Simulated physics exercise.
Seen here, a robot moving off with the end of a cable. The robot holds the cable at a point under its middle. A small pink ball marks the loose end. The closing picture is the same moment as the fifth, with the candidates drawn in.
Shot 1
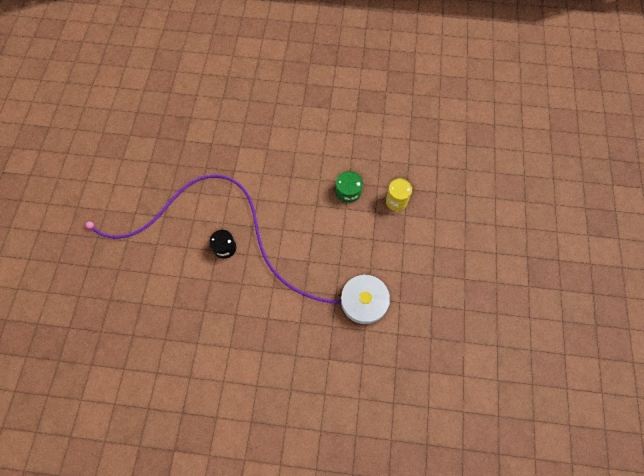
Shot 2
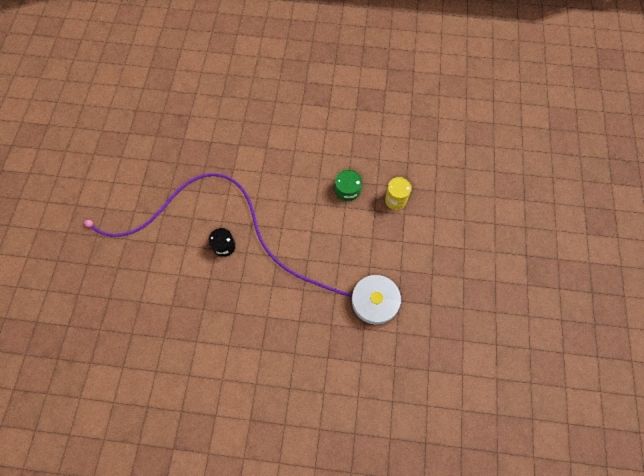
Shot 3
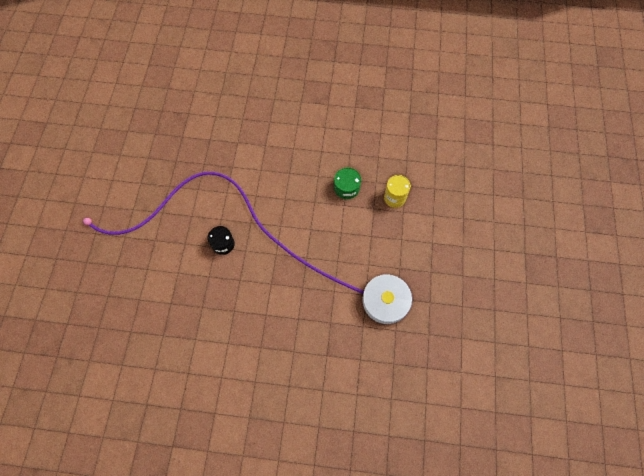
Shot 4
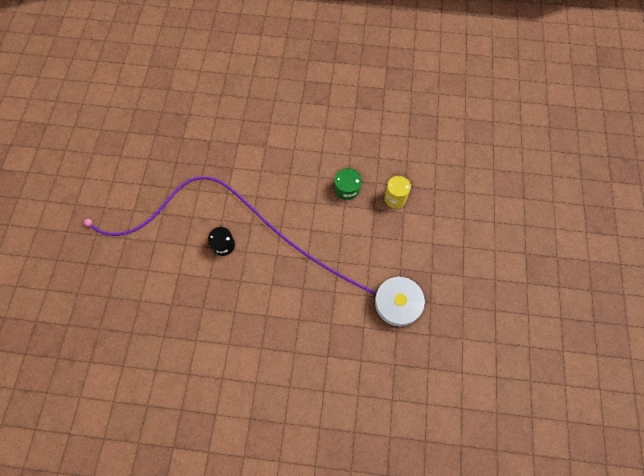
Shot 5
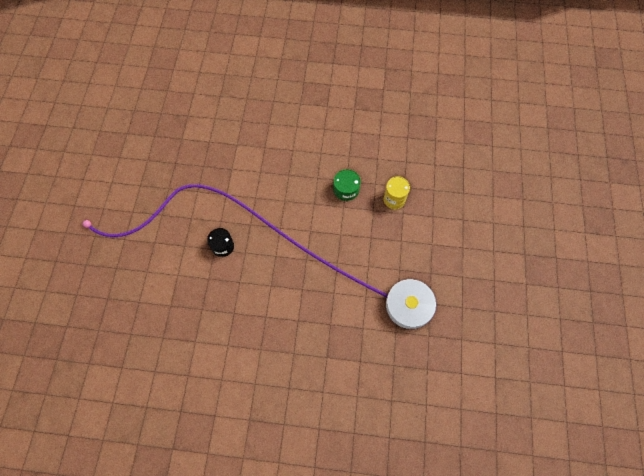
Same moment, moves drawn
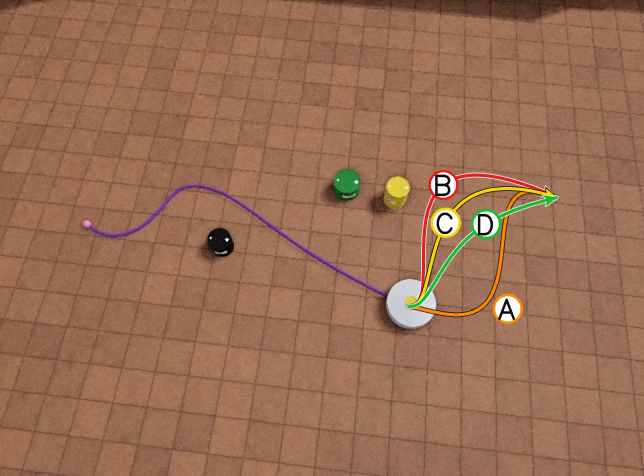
White disc-shaped robot sliding slowly right across brown tiles, drawing a curved purple cable straighter past black, green and yellow objects.
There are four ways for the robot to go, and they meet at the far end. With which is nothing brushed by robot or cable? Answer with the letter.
Take D.
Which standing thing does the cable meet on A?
It meets the black pot.
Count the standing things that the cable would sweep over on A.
It sweeps one.
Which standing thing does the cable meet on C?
The yellow keg.
On the marked copy, A from (409, 306) via (500, 263) to (557, 197); B from (409, 306) via (437, 192) to (555, 197); C from (409, 306) via (454, 211) to (557, 197); D from (409, 306) via (470, 236) to (557, 197).
With D. Early on, robot (458, 248), middle of the cable (265, 226), free end (87, 224).
Further on, robot (514, 208), middle of the cable (323, 228), free end (136, 226).
At the end, robot (560, 194), middle of the cable (372, 220), free end (186, 226); nothing has been touched.
As for the rest, A meets the black pot; B meets the green tub and yellow keg; C meets the yellow keg.
